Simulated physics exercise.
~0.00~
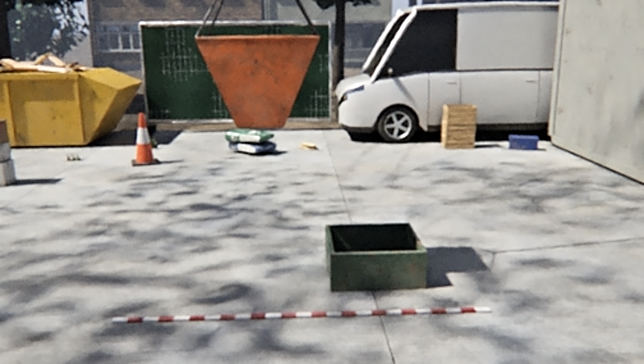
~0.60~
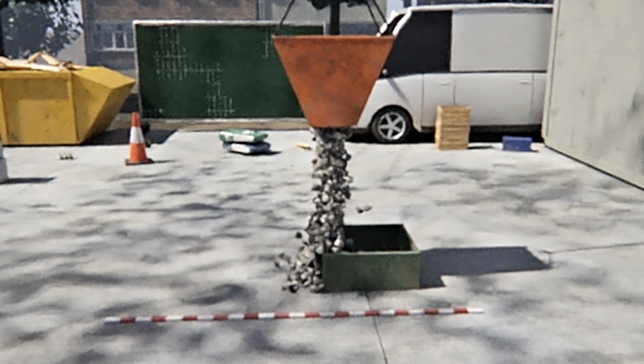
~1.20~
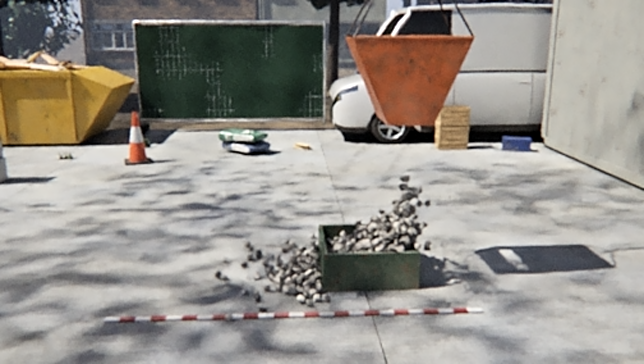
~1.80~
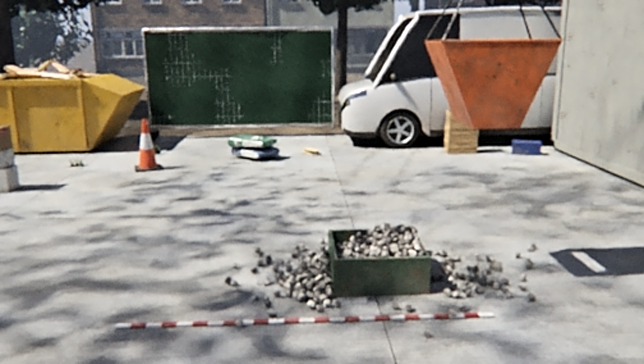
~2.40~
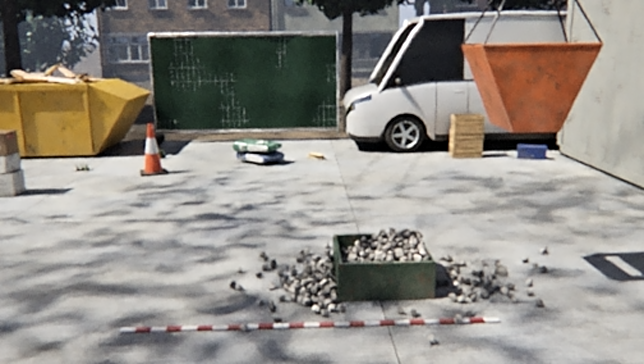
An orange hopper moves right, dropping grey stones that mostly fill a green bin, some scattering around.
